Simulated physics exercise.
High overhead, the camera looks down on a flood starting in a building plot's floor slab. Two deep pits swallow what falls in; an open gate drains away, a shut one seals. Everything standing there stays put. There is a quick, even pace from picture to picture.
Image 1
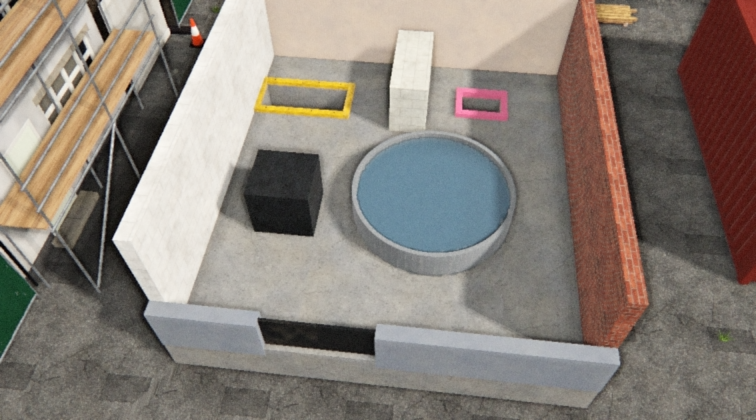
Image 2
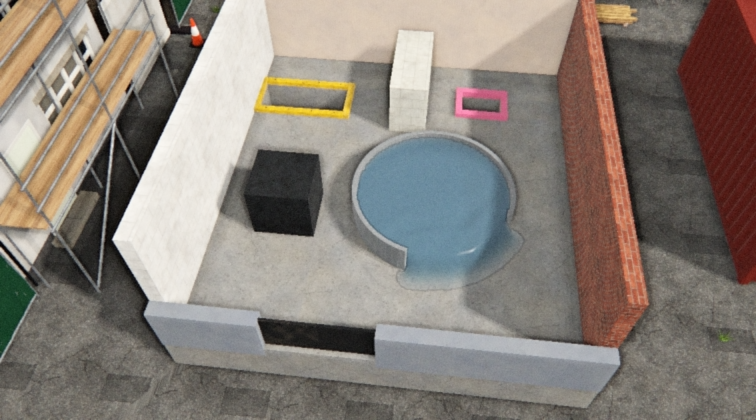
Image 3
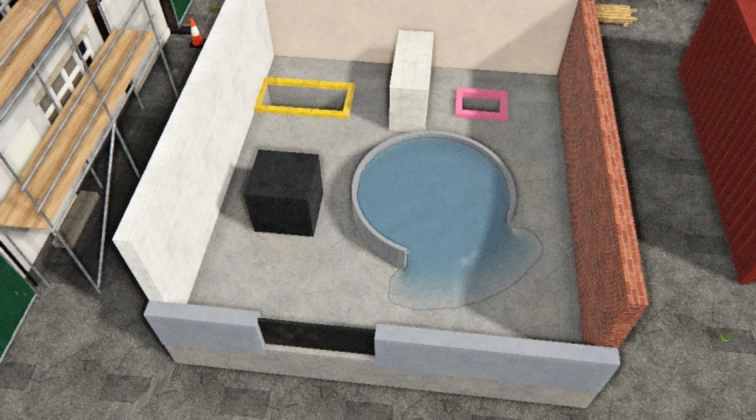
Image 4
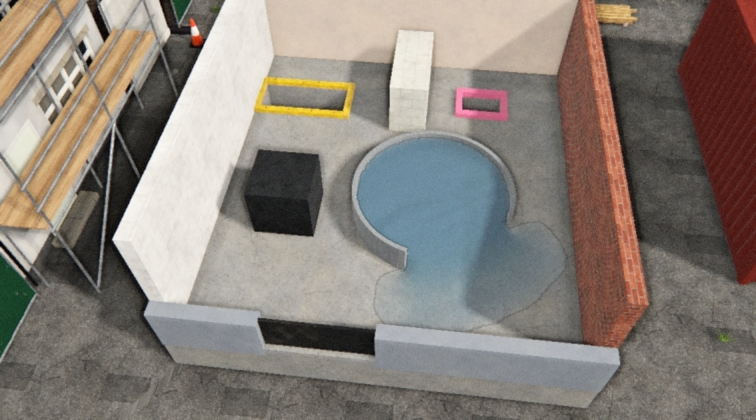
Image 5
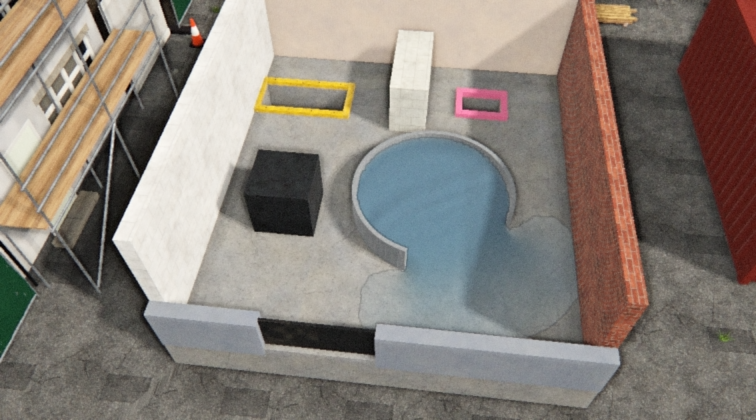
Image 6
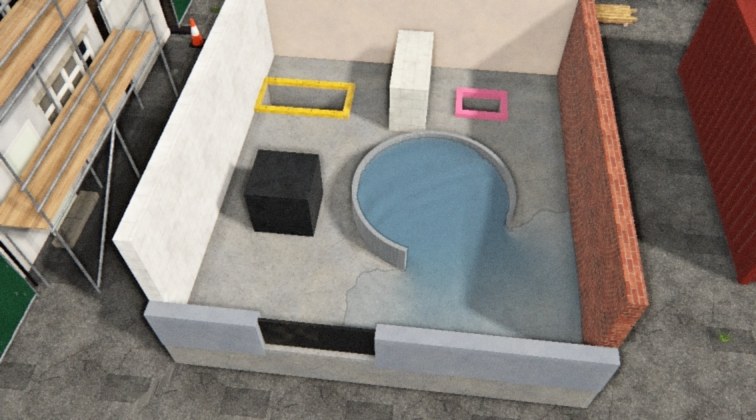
Water pouring from a gap in a round pool's front rim, spreading across a walled concrete floor toward the brick wall and low front wall.
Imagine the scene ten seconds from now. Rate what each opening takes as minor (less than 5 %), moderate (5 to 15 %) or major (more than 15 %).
The gate - minor, the yellow pit - minor, the pink pit - minor.
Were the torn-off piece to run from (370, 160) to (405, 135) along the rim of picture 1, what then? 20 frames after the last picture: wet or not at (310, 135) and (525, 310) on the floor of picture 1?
Submerged, then untouched.
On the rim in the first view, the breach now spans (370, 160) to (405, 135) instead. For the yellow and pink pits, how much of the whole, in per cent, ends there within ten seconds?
I'd say the yellow pit gets around 15 percent and the pink pit around 0 percent.
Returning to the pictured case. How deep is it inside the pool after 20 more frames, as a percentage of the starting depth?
I'd put it close to 34 in a hundred.
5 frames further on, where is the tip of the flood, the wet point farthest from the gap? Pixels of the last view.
Estimated pixel: (294, 337).
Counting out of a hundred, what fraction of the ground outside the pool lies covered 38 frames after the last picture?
Estimate: Near 75 %.
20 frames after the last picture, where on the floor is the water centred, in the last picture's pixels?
I'd put it at around (458, 259).
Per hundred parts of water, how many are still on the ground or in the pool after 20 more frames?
Some 100 per cent has not gone.
A moment on, water covers 20 % of the floor; the gate 0 %, the yellow pit 0 %, the pink pit 0 %.
Next, water covers 30 % of the floor; the gate 0 %, the yellow pit 0 %, the pink pit 0 %.
Then, water covers 45 % of the floor; the gate 0 %, the yellow pit 0 %, the pink pit 0 %.
Later, water covers 75 % of the floor; the gate 0 %, the yellow pit 0 %, the pink pit 1 %.
In the end, water covers 95 % of the floor; the gate 0 %, the yellow pit 0 %, the pink pit 1 %.
